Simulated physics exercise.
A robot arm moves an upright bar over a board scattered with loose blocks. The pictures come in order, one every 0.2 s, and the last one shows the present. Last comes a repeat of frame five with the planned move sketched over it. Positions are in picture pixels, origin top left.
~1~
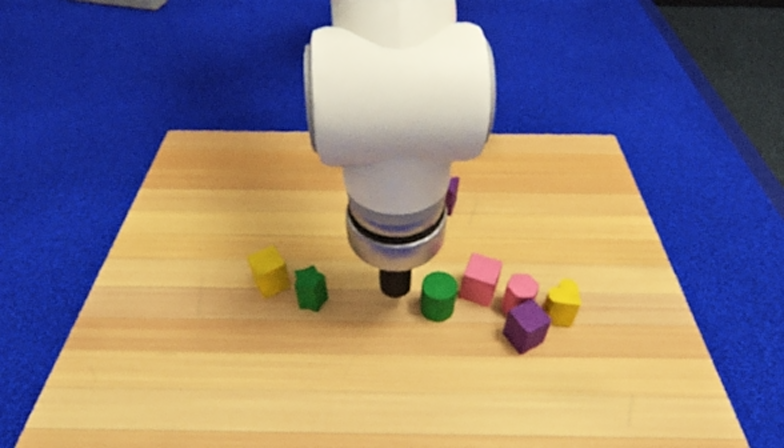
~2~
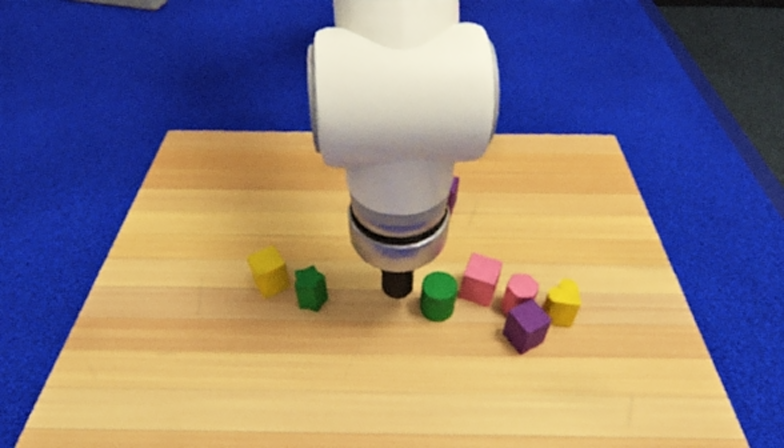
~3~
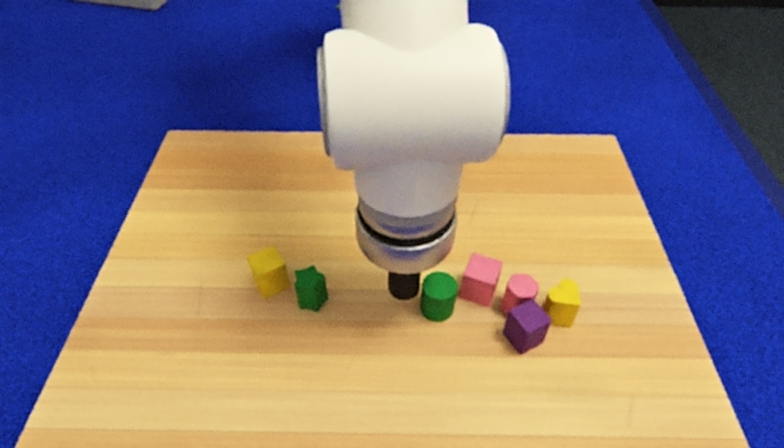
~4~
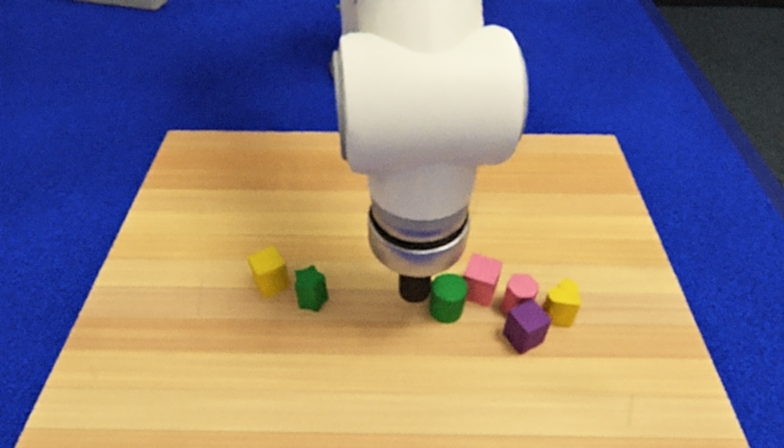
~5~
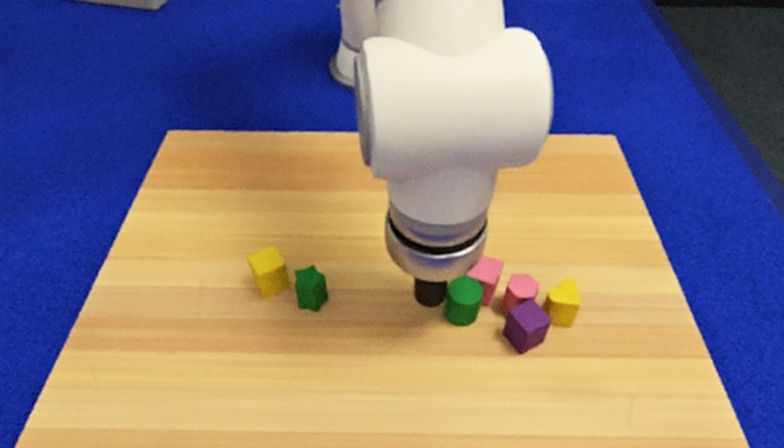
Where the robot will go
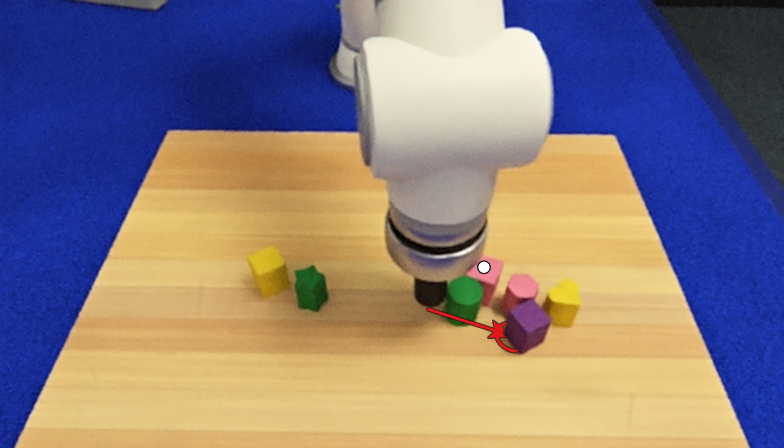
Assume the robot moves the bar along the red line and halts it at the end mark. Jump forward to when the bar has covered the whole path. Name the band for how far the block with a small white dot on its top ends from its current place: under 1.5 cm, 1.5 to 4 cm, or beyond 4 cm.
My answer is that it shifts under 1.5 cm.
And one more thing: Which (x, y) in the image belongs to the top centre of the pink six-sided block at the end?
The middle of the upper face of the pink six-sided block will lie at about (546, 275) in the picture.
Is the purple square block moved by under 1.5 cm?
No, that is not how it ends up.
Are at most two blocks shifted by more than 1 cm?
Final answer: No.
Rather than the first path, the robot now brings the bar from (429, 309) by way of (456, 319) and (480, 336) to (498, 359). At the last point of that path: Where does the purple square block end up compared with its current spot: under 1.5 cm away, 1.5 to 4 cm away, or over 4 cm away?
Between 1.5 and 4 cm.
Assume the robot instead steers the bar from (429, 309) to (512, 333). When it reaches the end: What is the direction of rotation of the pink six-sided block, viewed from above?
From the top: Counterclockwise.
The drawn path runs from (429, 309) directly to (513, 336); the dot is on the pink square block.
On the path given first. Halfway along, bar (473, 308); green circle (510, 300); pink six-sided block (533, 283); purple square block (539, 320).
At the end, bar (518, 322); green circle (549, 301); pink square block not moved; pink six-sided block (546, 275), turned 50° anticlockwise; purple square block (561, 330), turned 20° clockwise.
